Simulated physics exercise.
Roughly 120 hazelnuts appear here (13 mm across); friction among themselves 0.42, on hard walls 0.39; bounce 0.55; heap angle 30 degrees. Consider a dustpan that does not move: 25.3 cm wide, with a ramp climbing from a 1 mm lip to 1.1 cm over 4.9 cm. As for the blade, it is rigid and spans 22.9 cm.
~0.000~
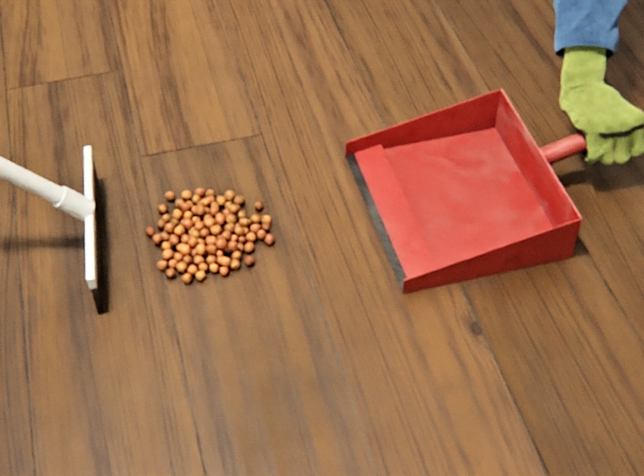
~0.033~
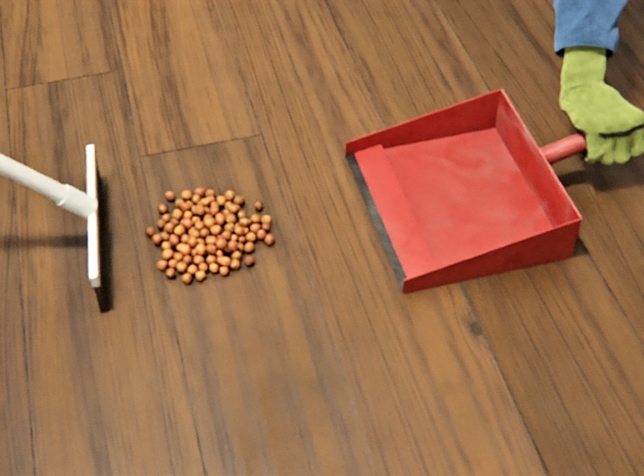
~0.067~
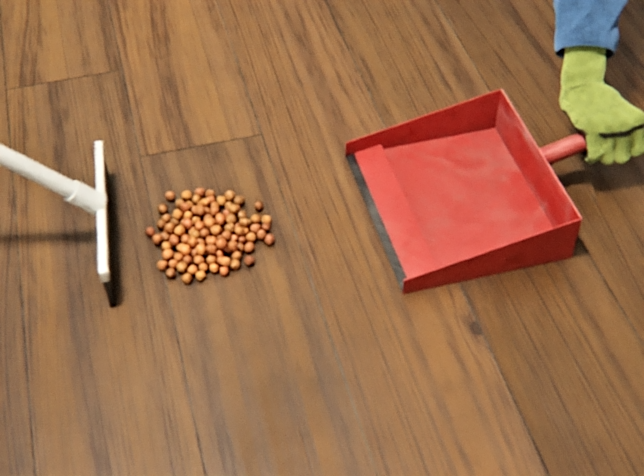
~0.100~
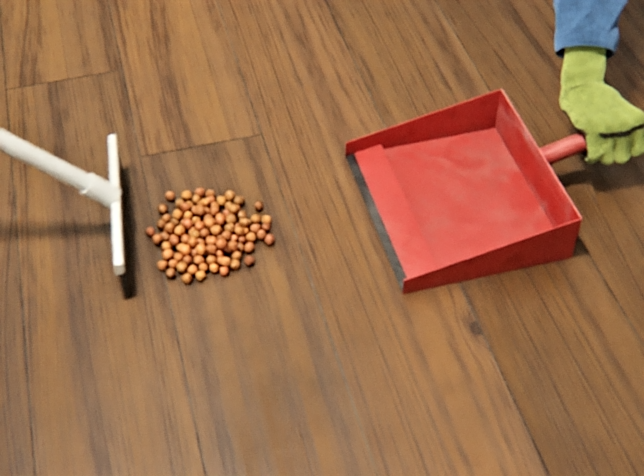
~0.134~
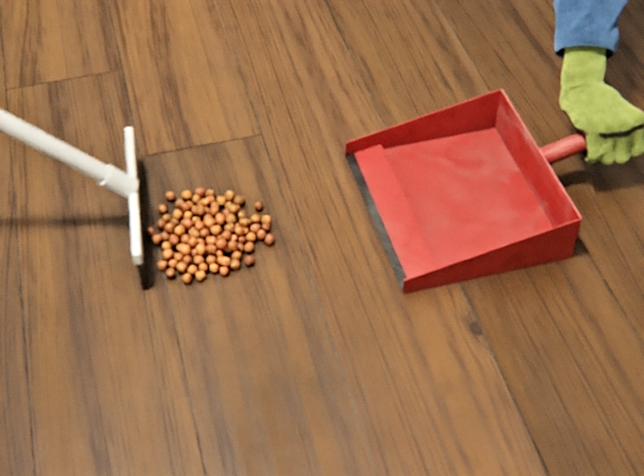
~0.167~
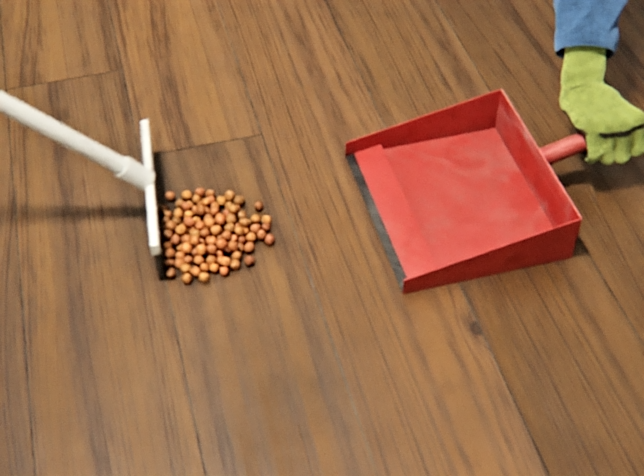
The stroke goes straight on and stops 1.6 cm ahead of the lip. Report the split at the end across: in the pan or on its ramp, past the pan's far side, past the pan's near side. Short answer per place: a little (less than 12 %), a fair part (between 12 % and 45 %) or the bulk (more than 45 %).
In the pan or on its ramp - a fair part, past the pan's far side - a fair part, past the pan's near side - a little.
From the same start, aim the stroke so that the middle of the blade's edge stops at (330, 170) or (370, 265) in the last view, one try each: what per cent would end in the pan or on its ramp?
The two tries give roughly 40 and 45 %.
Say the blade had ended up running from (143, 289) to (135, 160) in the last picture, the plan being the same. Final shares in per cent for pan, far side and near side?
That ends as pan 40, far 5, and near 10.
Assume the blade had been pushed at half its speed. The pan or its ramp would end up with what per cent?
It would be around 10 percent.
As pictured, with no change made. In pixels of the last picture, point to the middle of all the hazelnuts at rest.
Near (360, 204).
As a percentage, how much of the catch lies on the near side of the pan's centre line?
Roughly 0 percent.
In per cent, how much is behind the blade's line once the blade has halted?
Around 35 per cent.
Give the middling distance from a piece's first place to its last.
It works out to some 18 cm.
After 0.35 s, middle of the blade 15 cm from the lip; 0 % over the lip, far side 10 %, near side 0 %.
After 0.48 s, middle of the blade 6 cm from the lip; 0 % over the lip, far side 20 %, near side 0 %.
Then, at 0.73 s, middle of the blade 3 cm from the lip; 20 % over the lip, far side 20 %, near side 5 %.
In the end, at 1.6 s, pan 15 %, far side 20 %, near side 5 %, in front of the lip or behind the blade 60 %.
